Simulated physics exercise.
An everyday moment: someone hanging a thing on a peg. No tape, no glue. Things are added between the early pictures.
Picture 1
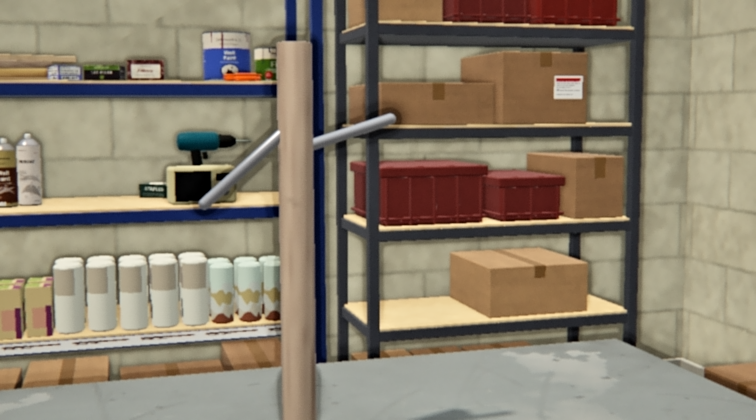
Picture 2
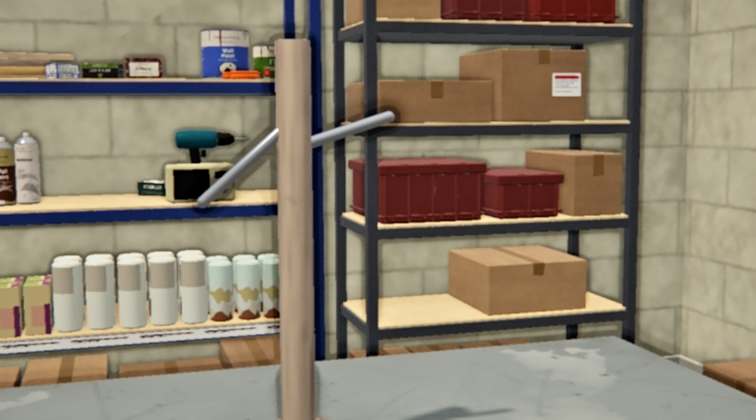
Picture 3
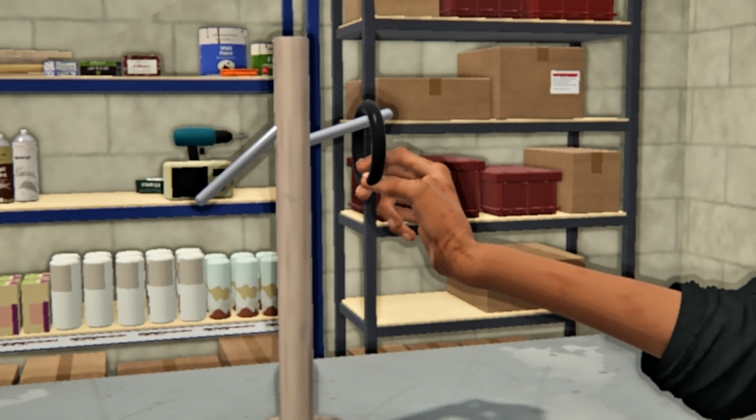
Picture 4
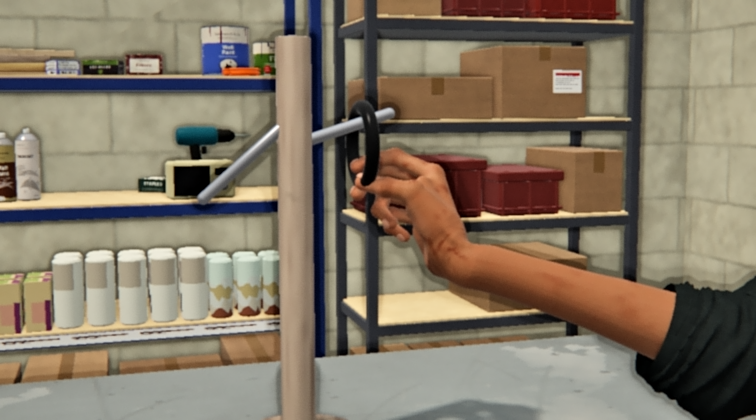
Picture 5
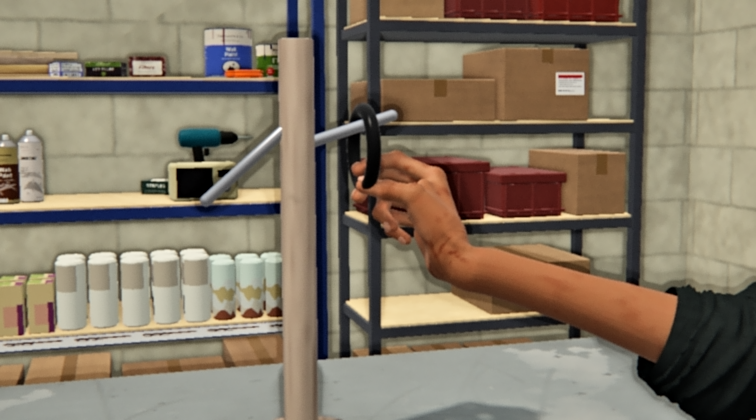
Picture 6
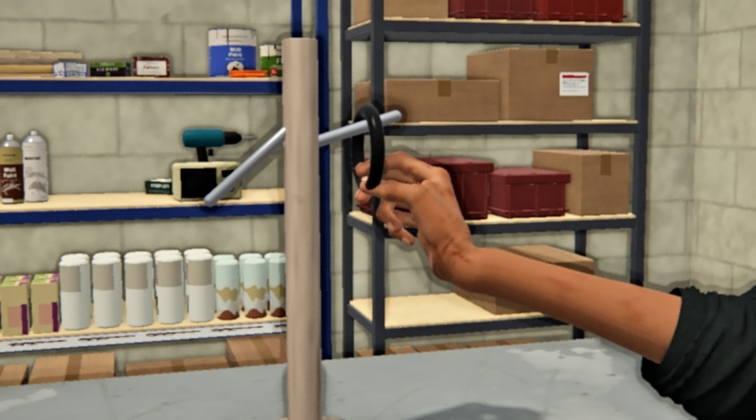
A hand holding a black ring appeared from the right at a peg on an upright wooden stand, and then stayed there, barely moving, with the ring around the peg and still gripped.
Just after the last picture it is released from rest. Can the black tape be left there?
Here the black tape stays on its peg.
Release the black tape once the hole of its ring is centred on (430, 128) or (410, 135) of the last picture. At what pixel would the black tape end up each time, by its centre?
It ends around (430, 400) and (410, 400).
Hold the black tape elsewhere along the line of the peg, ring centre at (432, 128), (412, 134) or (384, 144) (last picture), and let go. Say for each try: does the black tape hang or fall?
One after another: It slips down; slips down; stays up.
Then, 0.28 s after the last picture, black tape tipped 5° from how it was near (369, 150).
Then, 0.64 s after the last picture, black tape tipped 4° from how it was near (369, 150).
Then, 1.10 s after the last picture, black tape at rest near (369, 150).
At rest, the black tape hangs there, near (369, 150).
